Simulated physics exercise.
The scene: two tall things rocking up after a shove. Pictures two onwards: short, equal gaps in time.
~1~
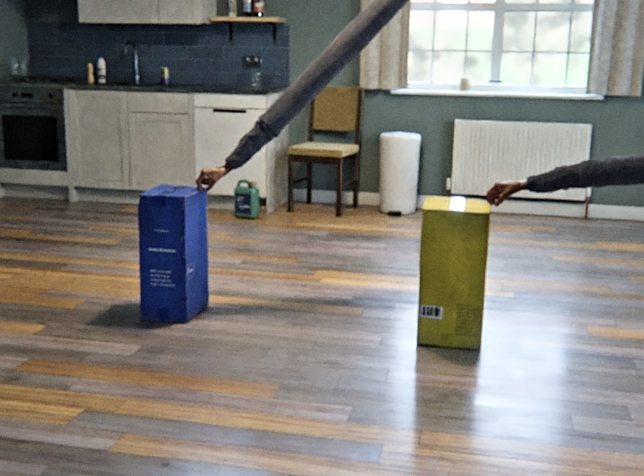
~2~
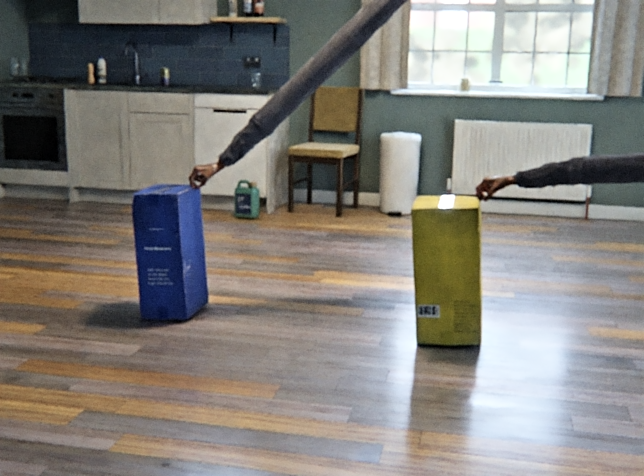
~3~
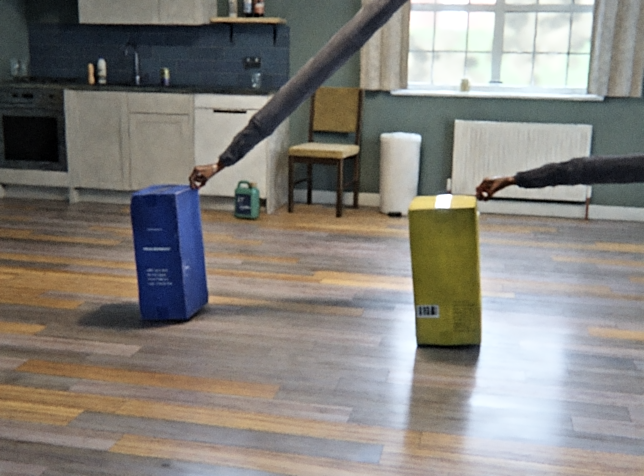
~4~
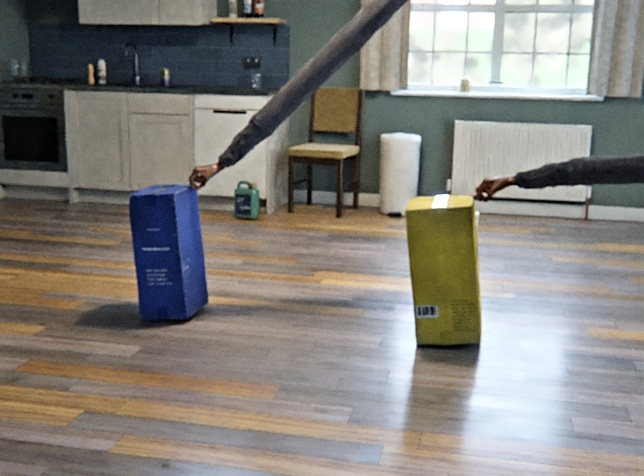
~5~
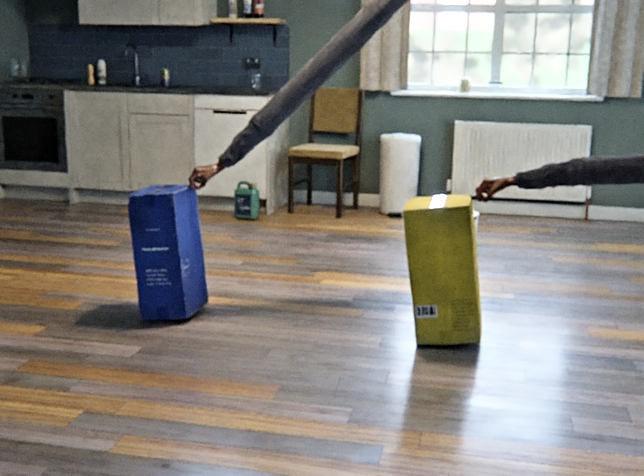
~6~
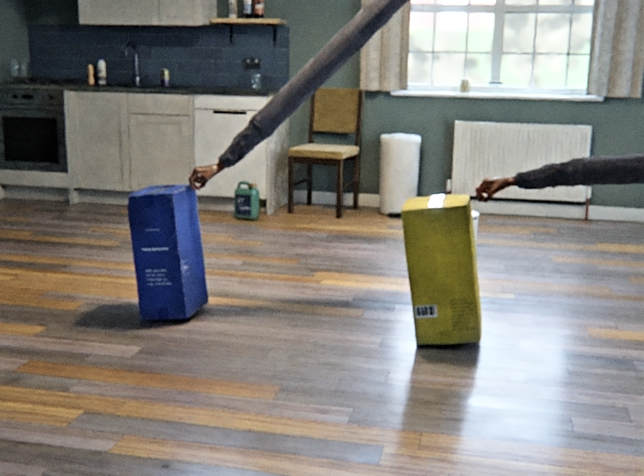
Two hands tipped a tall blue box and a tall yellow box slightly to the left on a wooden floor, and both leaned a little further, the yellow one more than the blue.
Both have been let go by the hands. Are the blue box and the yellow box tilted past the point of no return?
Well, the blue box comes back to standing and the yellow box comes back to standing.
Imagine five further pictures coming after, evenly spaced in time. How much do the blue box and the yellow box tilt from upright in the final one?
Estimated tilts: Approx. 4° and approx. 10°.
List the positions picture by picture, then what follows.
In the first frame, blue box (174, 252) upright; yellow box (454, 271) upright.
In the second frame, blue box (171, 251) 3° off upright; yellow box (448, 269) 5° off upright.
In the third frame, blue box (170, 251) 4° off upright; yellow box (447, 269) 6° off upright.
In the fourth frame, blue box (169, 251) 5° off upright; yellow box (445, 268) 7° off upright.
In the fifth frame, blue box (169, 251) 5° off upright; yellow box (444, 268) 8° off upright.
In the sixth frame, blue box (168, 251) 6° off upright; yellow box (443, 268) 9° off upright.
Then, 0.20 s past the last view, blue box upright near (176, 253); yellow box 7° off upright near (445, 269).
Then, 0.36 s past the last view, blue box upright near (176, 253); yellow box 3° off upright near (458, 271).
Then, 0.56 s past the last view, blue box upright near (175, 254); yellow box upright near (453, 272).
Finally, the blue box rocks back upright, near (175, 253); the yellow box rocks back upright, near (454, 273).
